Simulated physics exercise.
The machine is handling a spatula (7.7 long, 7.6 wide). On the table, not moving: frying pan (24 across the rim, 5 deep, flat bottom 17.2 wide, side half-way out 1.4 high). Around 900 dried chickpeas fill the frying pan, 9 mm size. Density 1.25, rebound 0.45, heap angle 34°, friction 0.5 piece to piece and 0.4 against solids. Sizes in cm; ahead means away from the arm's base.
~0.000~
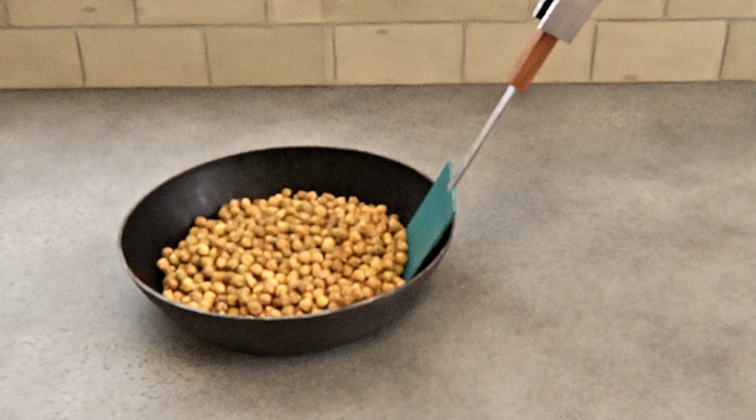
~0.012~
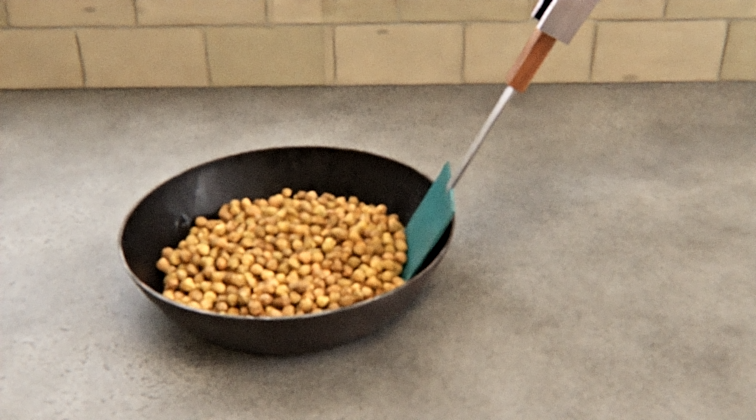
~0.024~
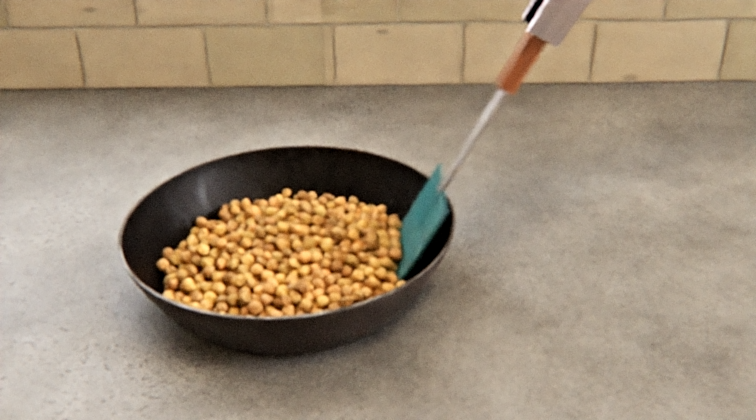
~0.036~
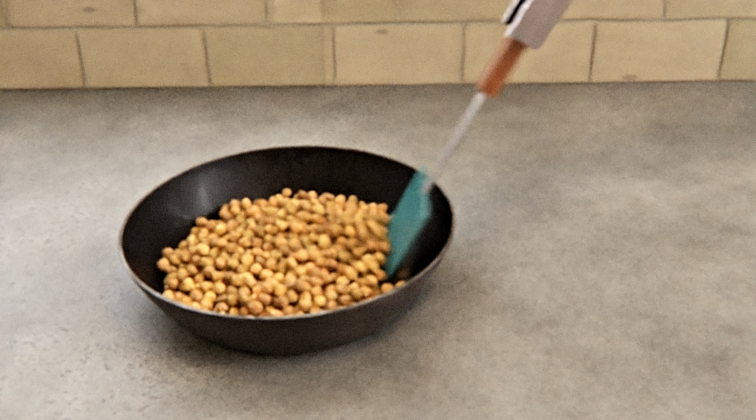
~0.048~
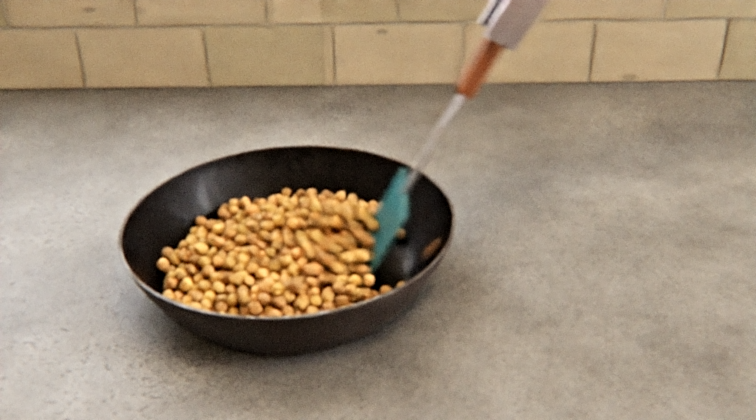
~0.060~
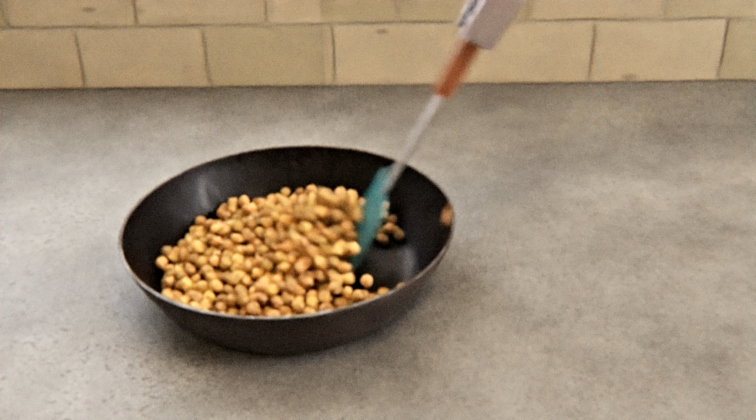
On a grey countertop, a machine-held teal spatula sweeping left through a black frying pan of chickpeas, pushing and heaping them.
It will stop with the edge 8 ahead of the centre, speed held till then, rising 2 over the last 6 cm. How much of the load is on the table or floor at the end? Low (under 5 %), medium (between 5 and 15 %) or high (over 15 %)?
Share on the table or floor: High (over 15 %).
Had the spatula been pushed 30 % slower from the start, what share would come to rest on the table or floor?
Then about 20 per cent.
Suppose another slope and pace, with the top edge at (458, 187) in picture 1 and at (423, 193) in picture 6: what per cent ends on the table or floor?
Some 10 per cent.
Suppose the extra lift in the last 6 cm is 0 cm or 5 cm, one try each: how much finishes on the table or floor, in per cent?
About 20 and 20 per cent.
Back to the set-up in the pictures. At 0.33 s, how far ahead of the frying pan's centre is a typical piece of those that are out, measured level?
Roughly 22 cm.
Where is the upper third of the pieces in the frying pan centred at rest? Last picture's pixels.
At about (201, 247).
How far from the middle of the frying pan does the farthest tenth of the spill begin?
Roughly 60 cm.
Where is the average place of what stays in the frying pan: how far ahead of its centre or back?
Roughly 3.0 cm ahead.
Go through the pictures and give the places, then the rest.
In the first frame, spatula top edge at (453, 185), sloping 62°; upper third of the load around (295, 250), from x 165 to 405, top at y 195; 900 in the frying pan.
In the second frame, spatula top edge at (451, 185), sloping 62°; upper third of the load around (295, 250), from x 165 to 400, top at y 195.
In the third frame, spatula top edge at (443, 187), sloping 62°; upper third of the load around (297, 250), from x 165 to 400, top at y 195.
In the fourth frame, spatula top edge at (425, 190), sloping 62°; upper third of the load around (303, 248), from x 165 to 400, top at y 195.
In the fifth frame, spatula top edge at (405, 190), sloping 62°; upper third of the load around (305, 245), from x 165 to 430, top at y 195.
In the sixth frame, spatula top edge at (384, 191), sloping 62°; upper third of the load around (303, 239), from x 160 to 445, top at y 190; 900 in the frying pan.
After 0.09 s, sloping 62°, highest piece 12 above the table; 899 in the frying pan, 1 on the blade or in flight.
After 0.12 s, sloping 62°, highest piece 17 above the table; 899 in the frying pan, 1 on the blade or in flight.
After 0.33 s, sloping 62°, highest piece 27 above the table; 676 in the frying pan, 126 on the table or floor, 98 on the blade or in flight.
After 1.38 s, sloping 62°, highest piece 5 above the table; 676 in the frying pan, 224 on the table or floor.
At rest, 676 in the frying pan, 224 on the table or floor. That is 25 % on the table or floor.
